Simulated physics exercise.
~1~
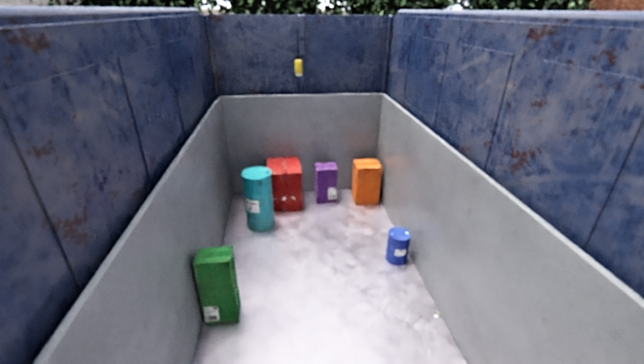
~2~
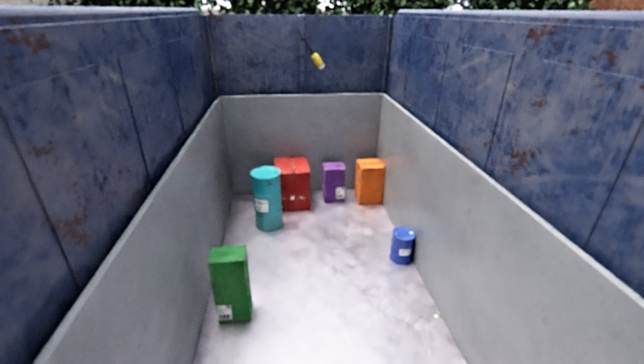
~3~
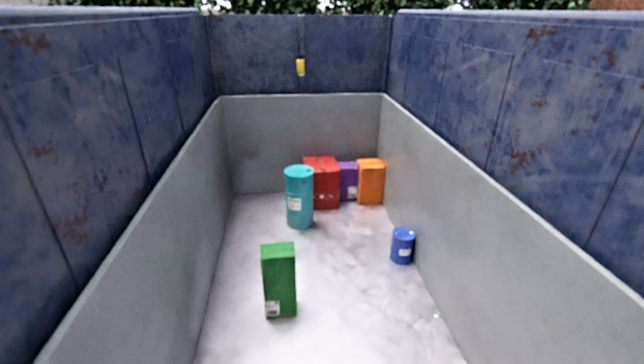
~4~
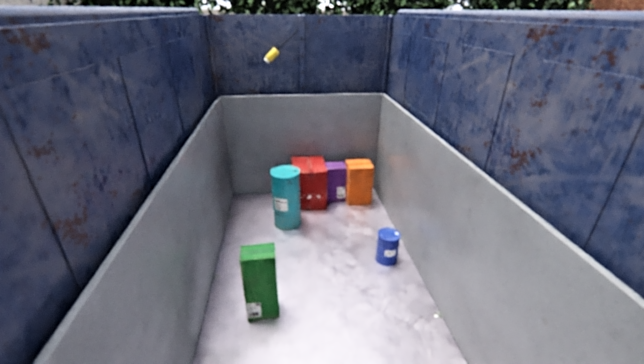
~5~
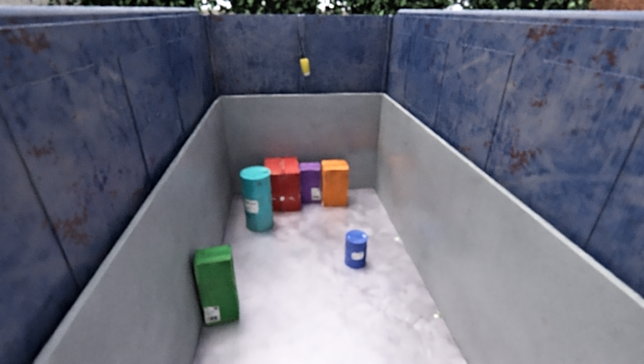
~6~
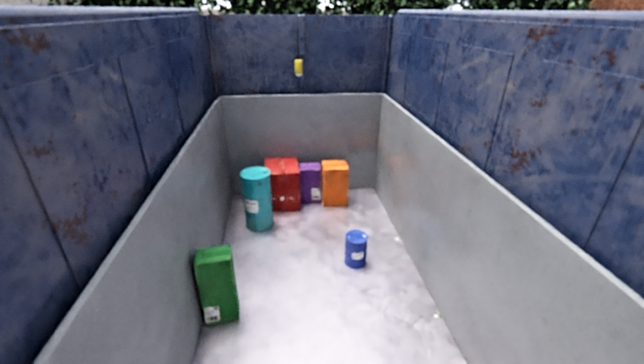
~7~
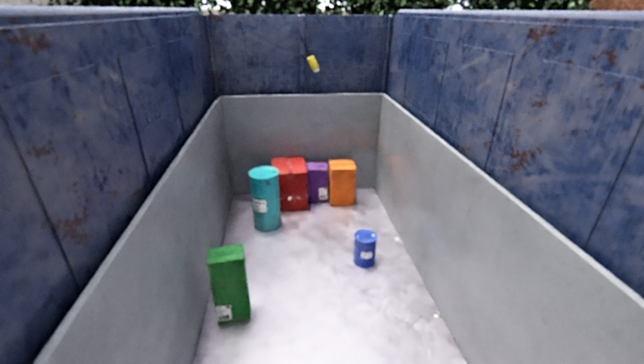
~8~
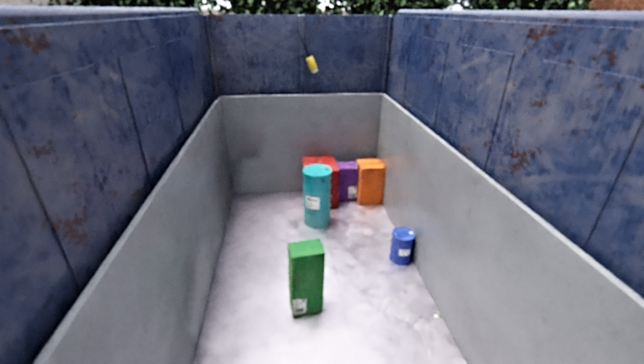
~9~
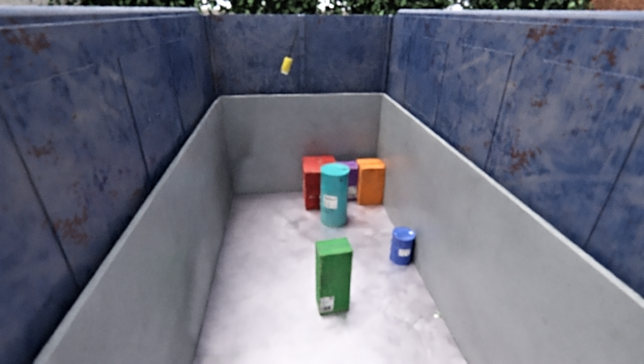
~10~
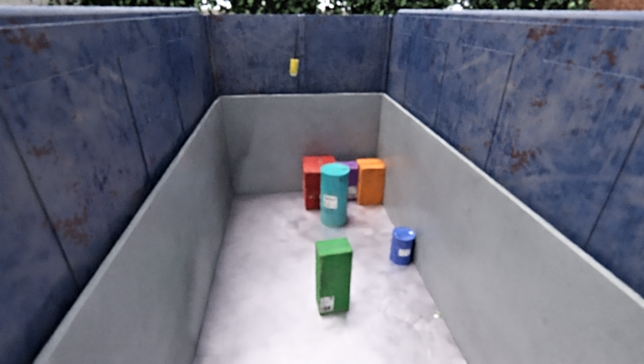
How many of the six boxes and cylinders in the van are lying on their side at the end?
None of them are lying on their side. All six are still standing upright at the end, just as they were at the start.
